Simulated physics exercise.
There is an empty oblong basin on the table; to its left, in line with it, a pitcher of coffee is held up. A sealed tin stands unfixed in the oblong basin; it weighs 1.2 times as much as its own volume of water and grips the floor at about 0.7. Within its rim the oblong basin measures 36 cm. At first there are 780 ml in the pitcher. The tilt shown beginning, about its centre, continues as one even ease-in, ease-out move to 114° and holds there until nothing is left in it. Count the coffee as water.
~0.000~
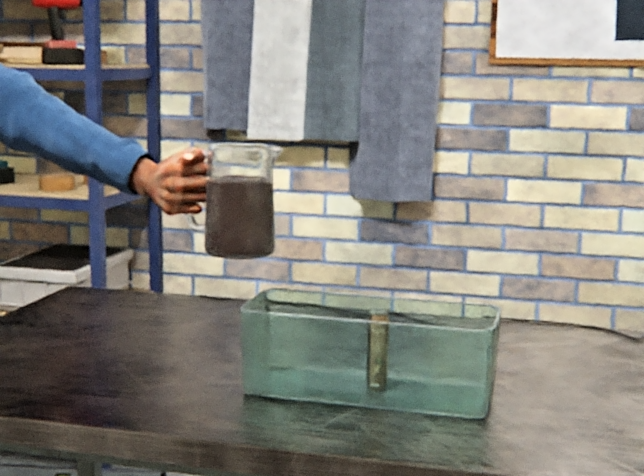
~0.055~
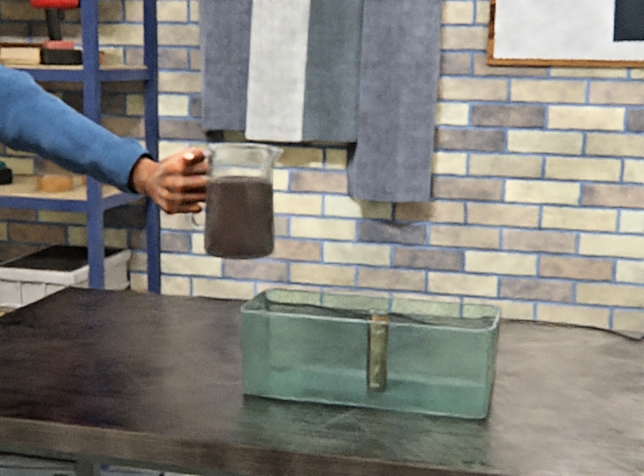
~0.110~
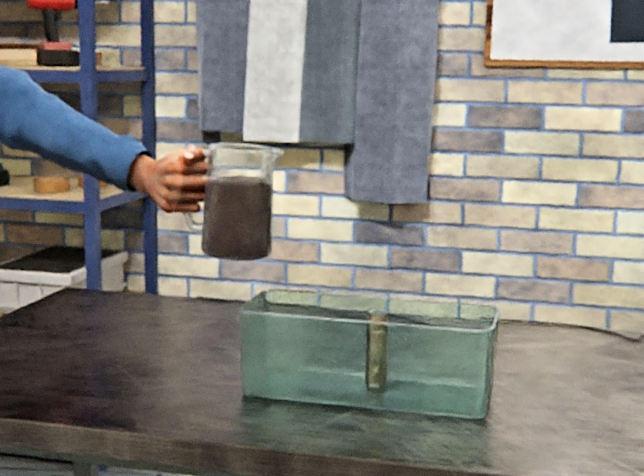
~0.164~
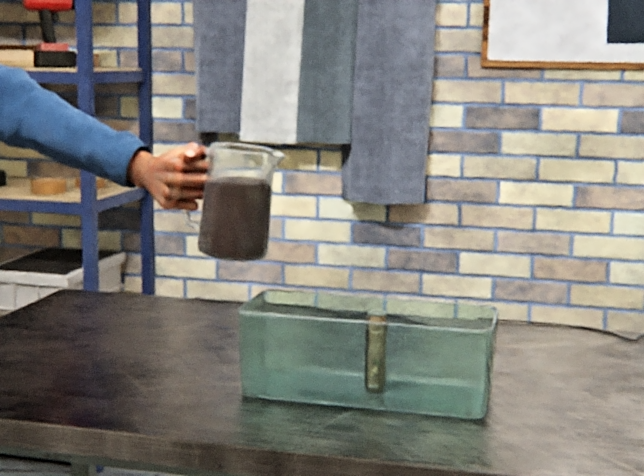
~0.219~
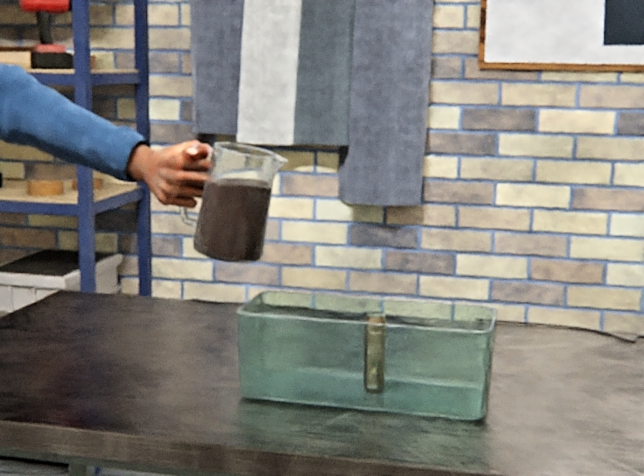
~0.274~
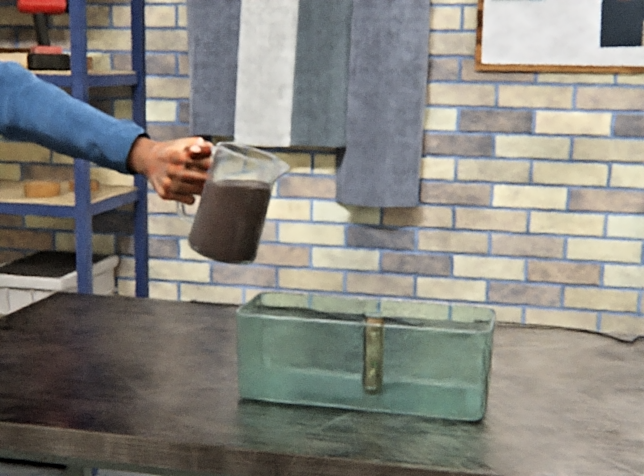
At first, a hand reaching in from the left holds a glass pitcher of dark liquid upright above a table, beside a greenish glass basin with a small upright object in it. The hand then tilts the pitcher toward the right, slowly and then faster, the liquid staying inside.
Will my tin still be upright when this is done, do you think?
Yes, it will be.
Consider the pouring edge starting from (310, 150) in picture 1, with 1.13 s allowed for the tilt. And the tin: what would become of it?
Then the tin comes down.
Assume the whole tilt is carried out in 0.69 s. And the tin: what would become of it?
Result: Tin upright.
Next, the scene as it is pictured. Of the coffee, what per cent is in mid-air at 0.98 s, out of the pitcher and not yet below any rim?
22 per cent or so.
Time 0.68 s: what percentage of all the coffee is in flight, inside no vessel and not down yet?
Estimate: About 6 % of all of it.
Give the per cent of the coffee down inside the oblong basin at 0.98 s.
Around 38 per cent of the whole.
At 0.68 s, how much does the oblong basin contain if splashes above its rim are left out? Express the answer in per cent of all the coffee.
Some 0 per cent.
Then, 0.68 s in, the tilt is 75° and 94 per cent is still to pour; the tin stands where it began.
Then, 0.98 s in, the tilt is 109° and 39 per cent is still to pour; the tin stands where it began.
Then, 1.29 s in, the tilt is 114° and 3 per cent is still to pour; the tin stands where it began.
Then, 1.63 s in, the tilt is 114° and 0 per cent is still to pour; the tin stands where it began.
Finally, the tin stands where it began.
